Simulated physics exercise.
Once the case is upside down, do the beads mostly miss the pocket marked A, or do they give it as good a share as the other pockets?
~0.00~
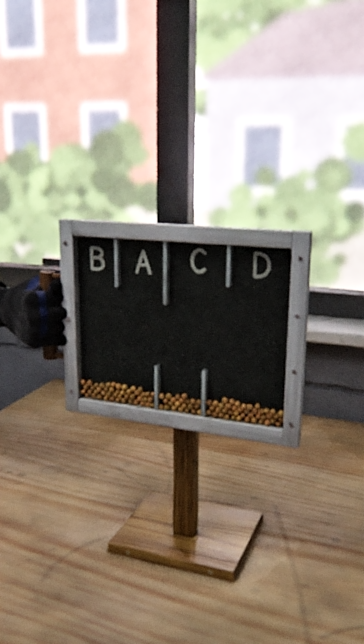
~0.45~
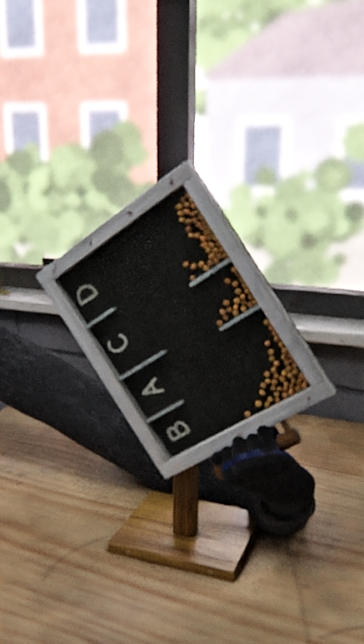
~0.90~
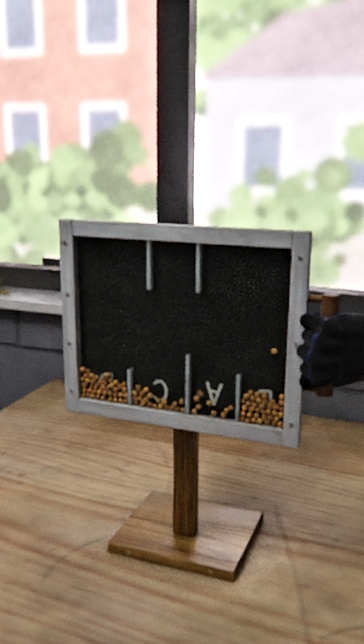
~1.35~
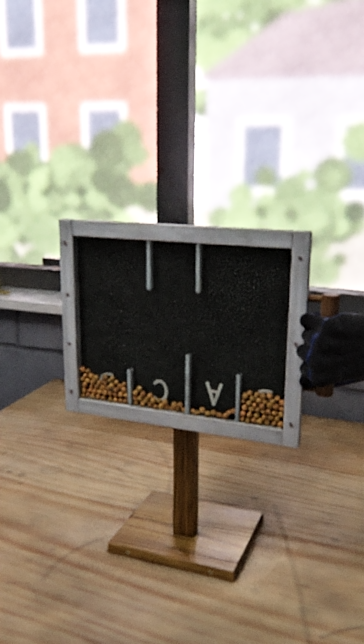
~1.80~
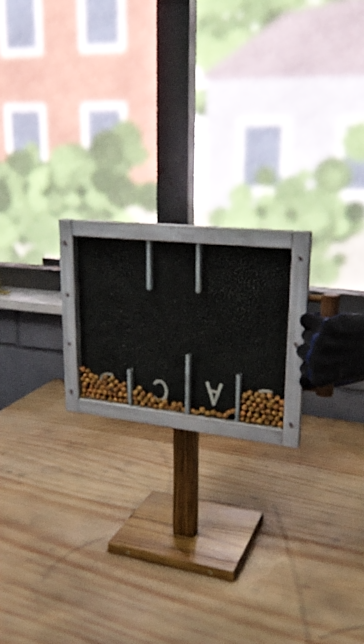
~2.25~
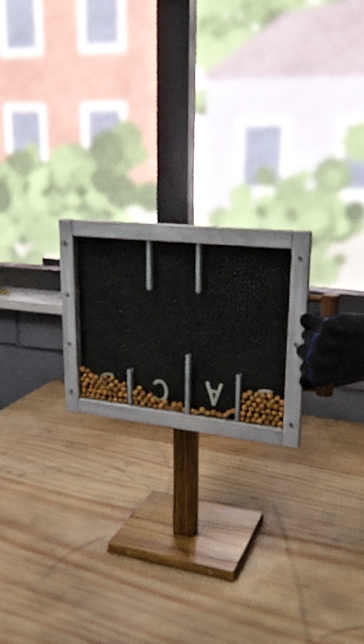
They mostly miss pocket A, which ends with only a small share of the beads. Pockets B, C and D each hold a larger share.
On a wooden table before a window, seen from the front by a still camera, a grey-framed case with a black back stands on a brown wooden post. Orange-brown beads lie along its bottom, below the lettered pockets B, A, C and D at the top. A dark hand at the left edge swings the case counterclockwise, passing beneath it as the beads slide and bunch toward the right side. The case stops upside down with the hand at the right, and a last bead drops. The beads settle still, heaped in D at far left and B at far right, lower in C and sparsest in A.
